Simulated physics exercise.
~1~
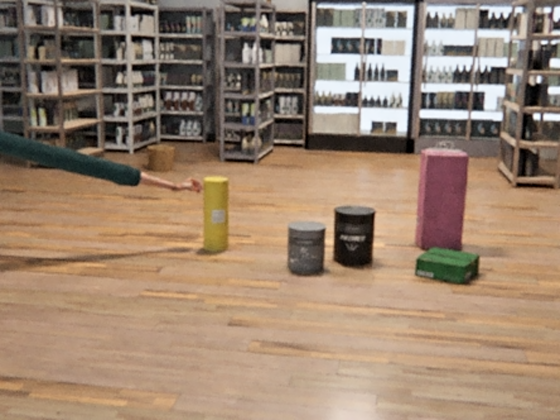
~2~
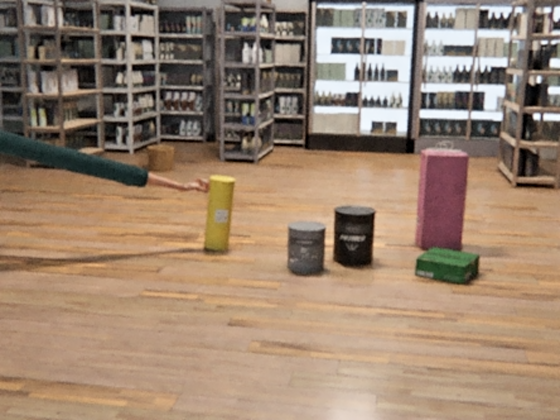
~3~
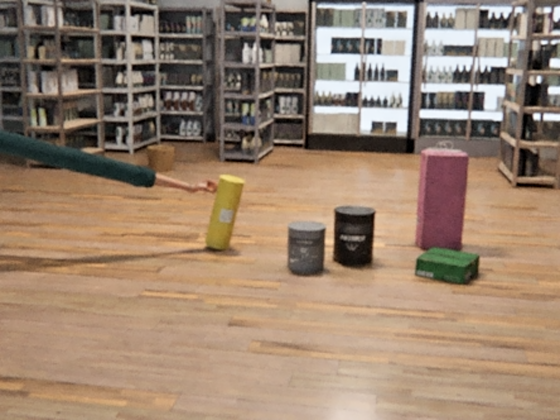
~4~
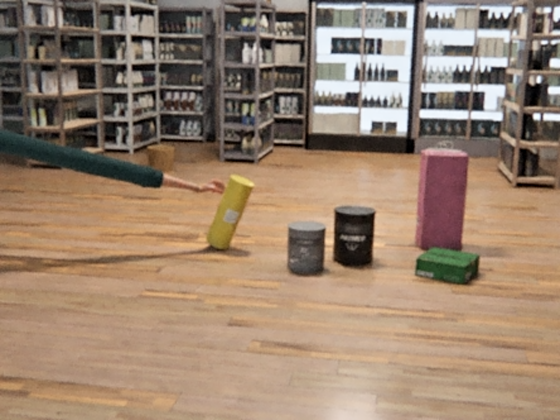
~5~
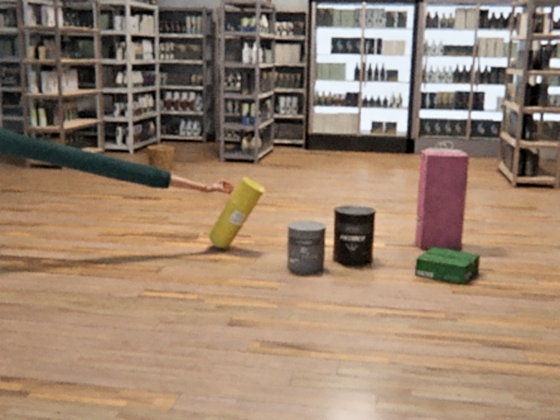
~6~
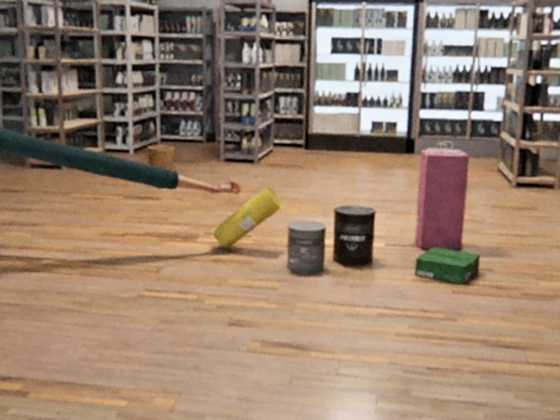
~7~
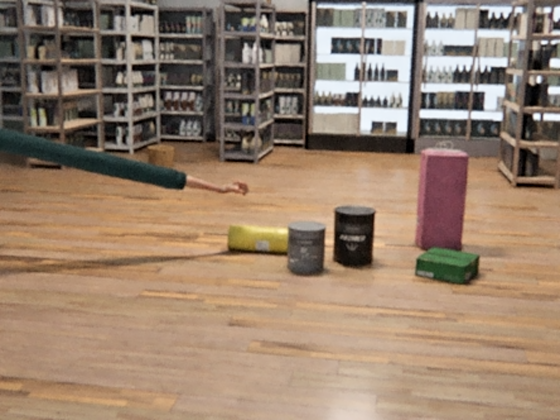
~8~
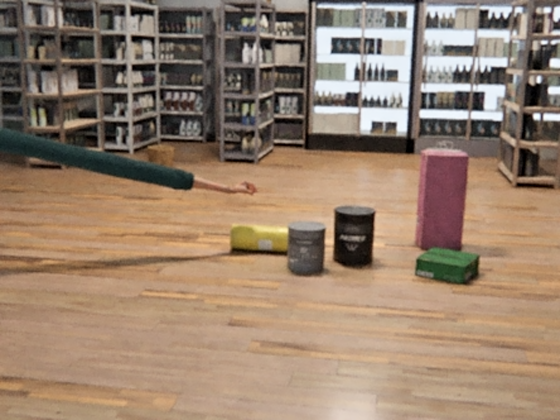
A yellow canister stands upright on the wooden floor of a shop-like room, seen by a still camera from slightly above, with shelves of bottles and lit cabinets behind. To its right are a grey pail, a black pail, a tall pink box and a low green parcel. An arm in a dark green sleeve reaches in from the left, its fingers at the canister's upper part. The hand pushes rightward, and the canister leans further and further. It tips away from the fingers and drops onto its side. It ends lying beside the grey pail, the hand still outstretched above and everything else unmoved.
